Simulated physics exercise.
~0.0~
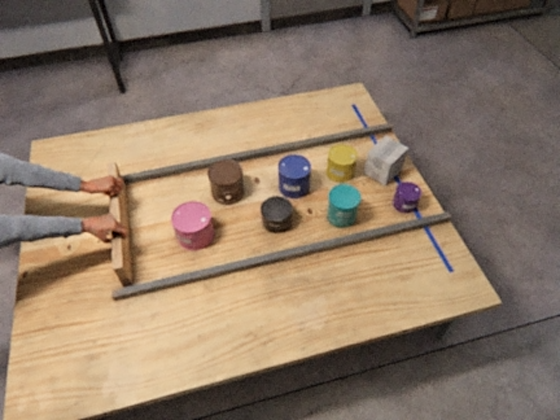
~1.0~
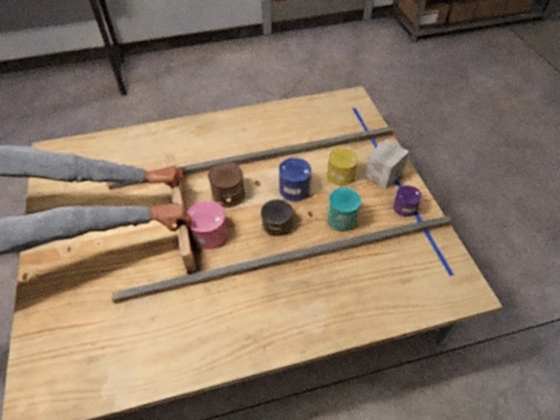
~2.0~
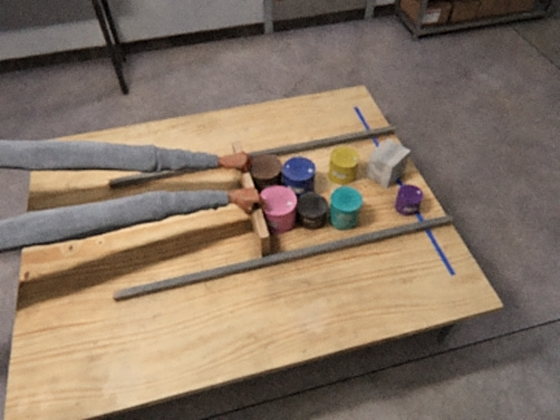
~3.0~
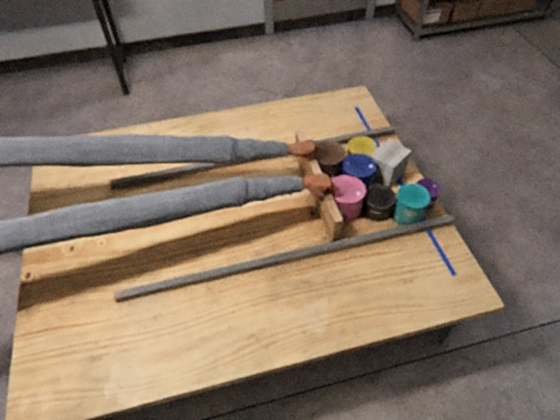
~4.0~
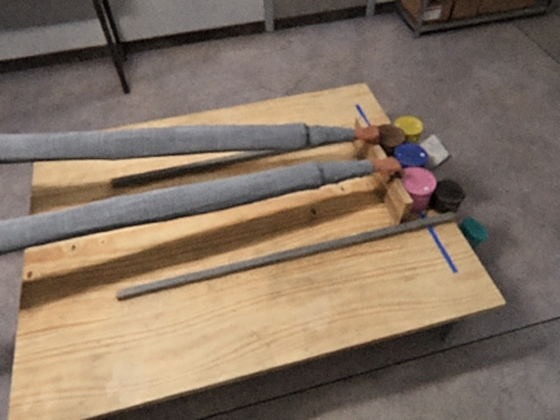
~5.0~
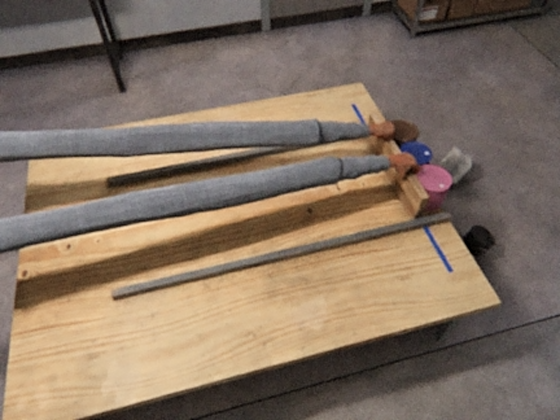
On a wooden platform above a gray concrete floor, two gray-sleeved arms hold an upright plank behind a scatter of colorful canisters and a whitish parcel, between two long rails. The hands push the plank right, reaching the pink canister first, then gathering the brown, black and blue ones. The bunched group presses into the turquoise, yellow and purple containers and crowds toward the blue tape. As the plank nears the edge, the turquoise pail drops over the end. Finally, yellow, turquoise and purple are gone from view, the black pail is falling, and the pale parcel is going over, while brown, blue and pink remain against the plank.
